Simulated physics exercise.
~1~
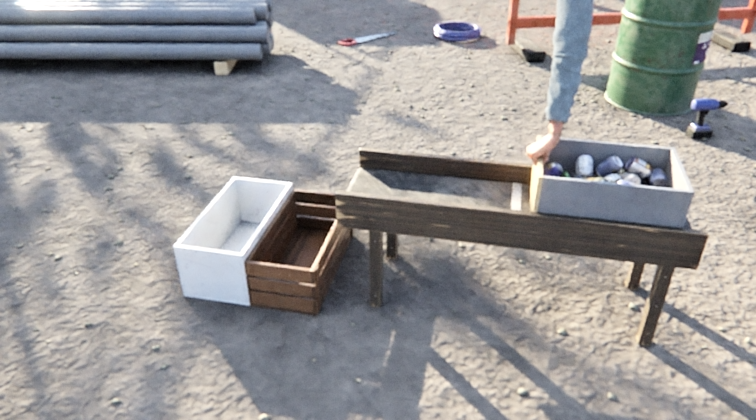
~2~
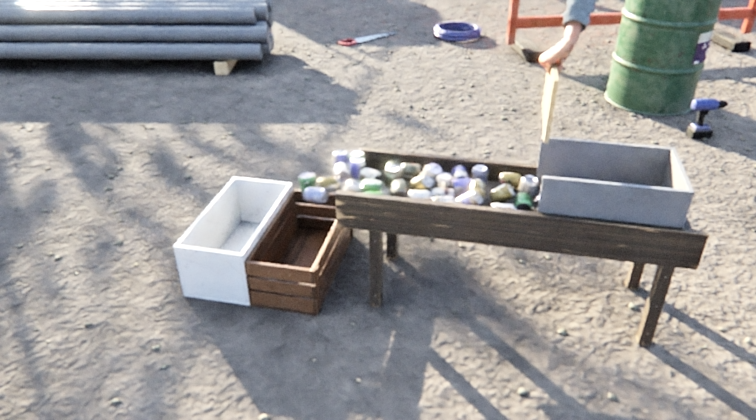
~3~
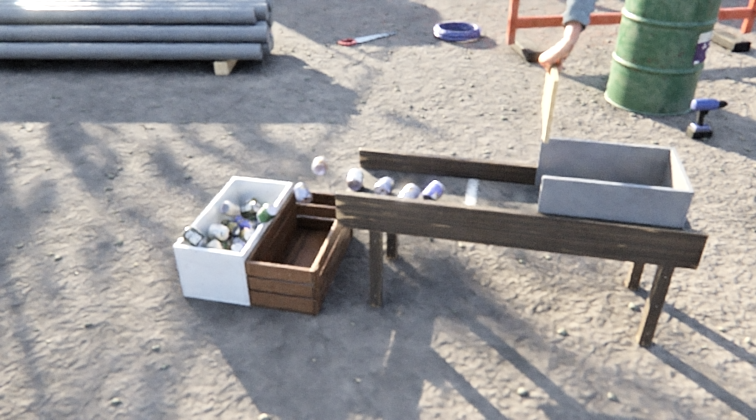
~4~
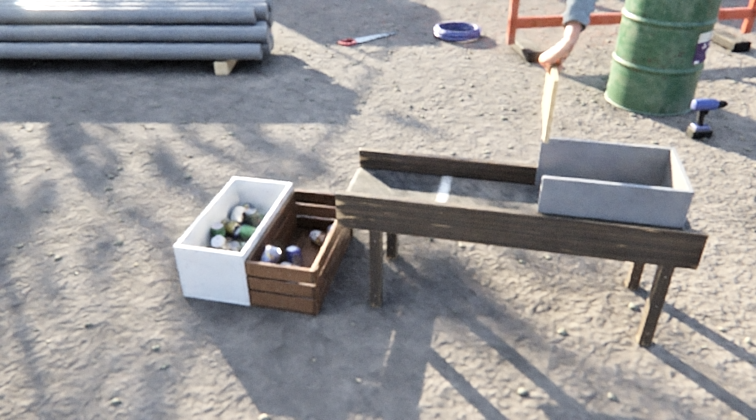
In the video, a hand lifts a gate on a grey pen of small cans, and a raised belt carries them left and drops them off its end. Most land in the white box and a few in the brown wooden tote, leaving the belt and pen empty.
